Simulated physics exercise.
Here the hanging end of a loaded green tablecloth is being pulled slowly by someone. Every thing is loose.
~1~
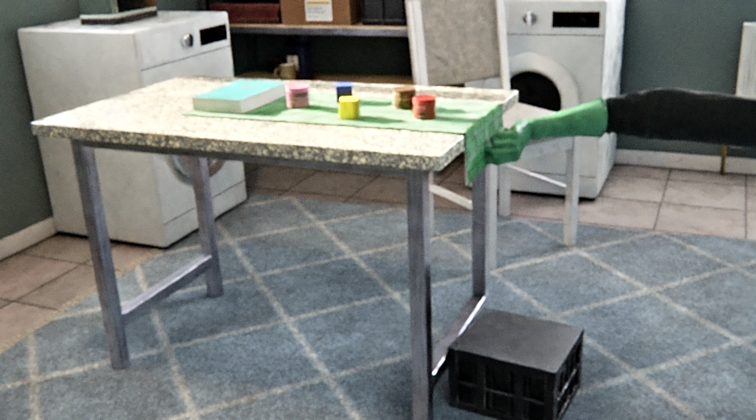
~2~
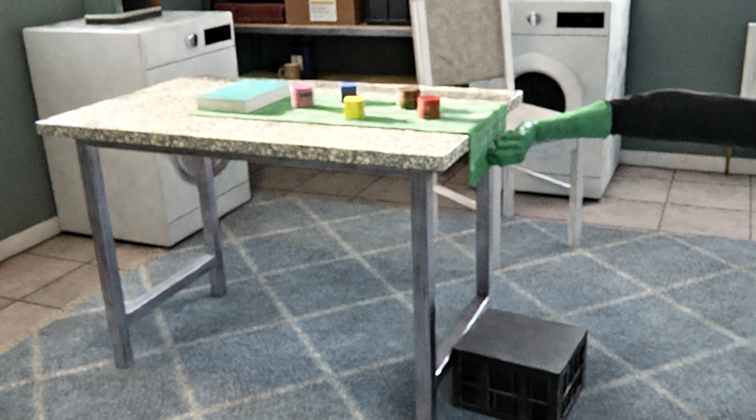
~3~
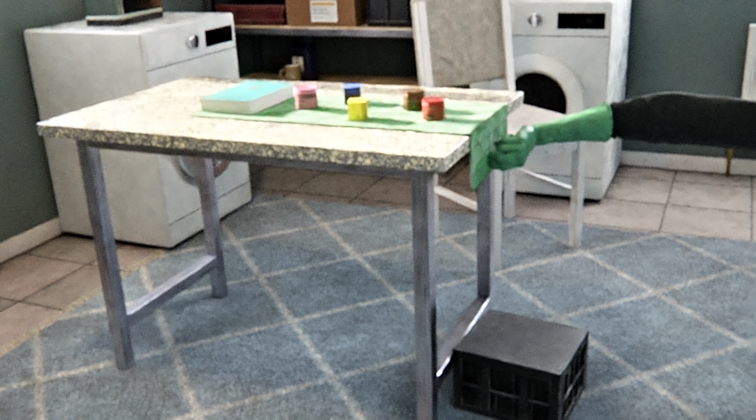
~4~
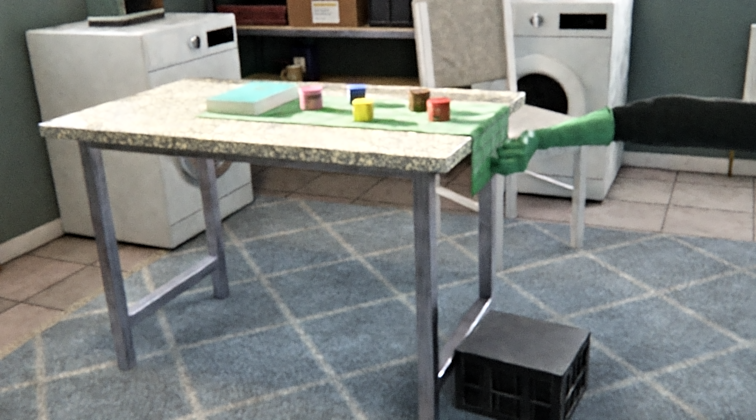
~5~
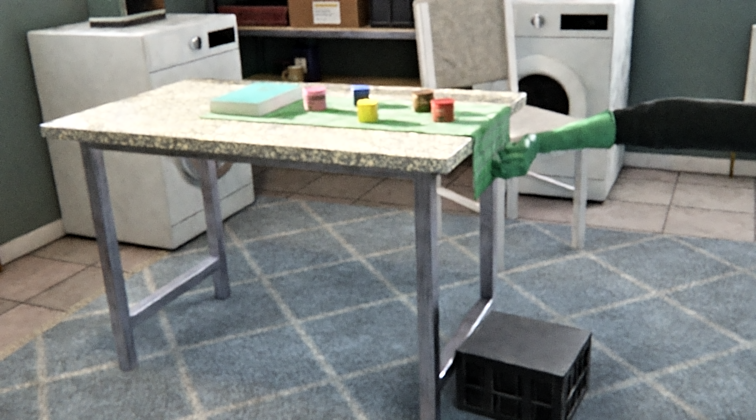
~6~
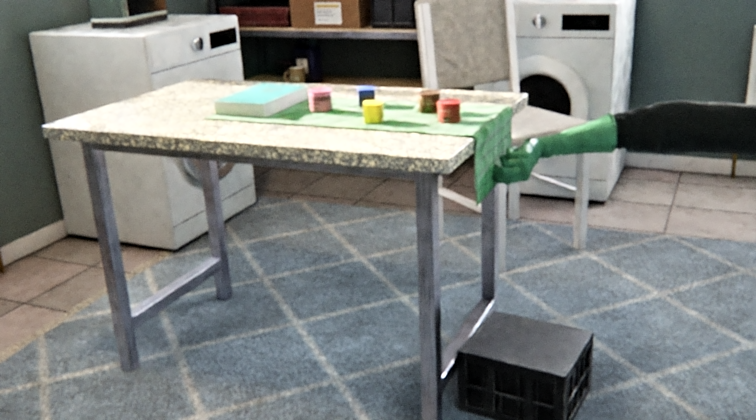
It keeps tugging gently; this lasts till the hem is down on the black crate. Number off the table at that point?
Going over the edge will be four of them.
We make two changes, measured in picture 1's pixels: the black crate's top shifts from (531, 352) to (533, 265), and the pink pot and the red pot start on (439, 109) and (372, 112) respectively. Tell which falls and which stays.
So the pink pot leaves, and the red pot stays there.
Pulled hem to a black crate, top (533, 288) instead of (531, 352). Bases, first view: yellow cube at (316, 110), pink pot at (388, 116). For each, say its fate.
The yellow cube ends up still on top and the pink pot ends up off the top.
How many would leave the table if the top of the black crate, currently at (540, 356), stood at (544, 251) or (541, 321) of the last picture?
Respectively 1 and 3.
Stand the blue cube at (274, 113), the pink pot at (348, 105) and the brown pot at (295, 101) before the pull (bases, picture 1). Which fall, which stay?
The blue cube ends up still aboard; the pink pot ends up knocked off; the brown pot ends up still aboard.
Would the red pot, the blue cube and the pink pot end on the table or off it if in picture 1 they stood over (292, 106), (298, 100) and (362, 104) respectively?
The red pot holds on, the blue cube holds on, the pink pot is carried off.
Soon after, hem near (497, 238); red pot gone.
Then, hem near (498, 281); red pot and brown pot gone.
Further on, hem on the crate; red pot, brown pot, yellow cube and blue cube gone.
At rest, hem on the crate; red pot, brown pot, yellow cube and blue cube gone. It carries off four.
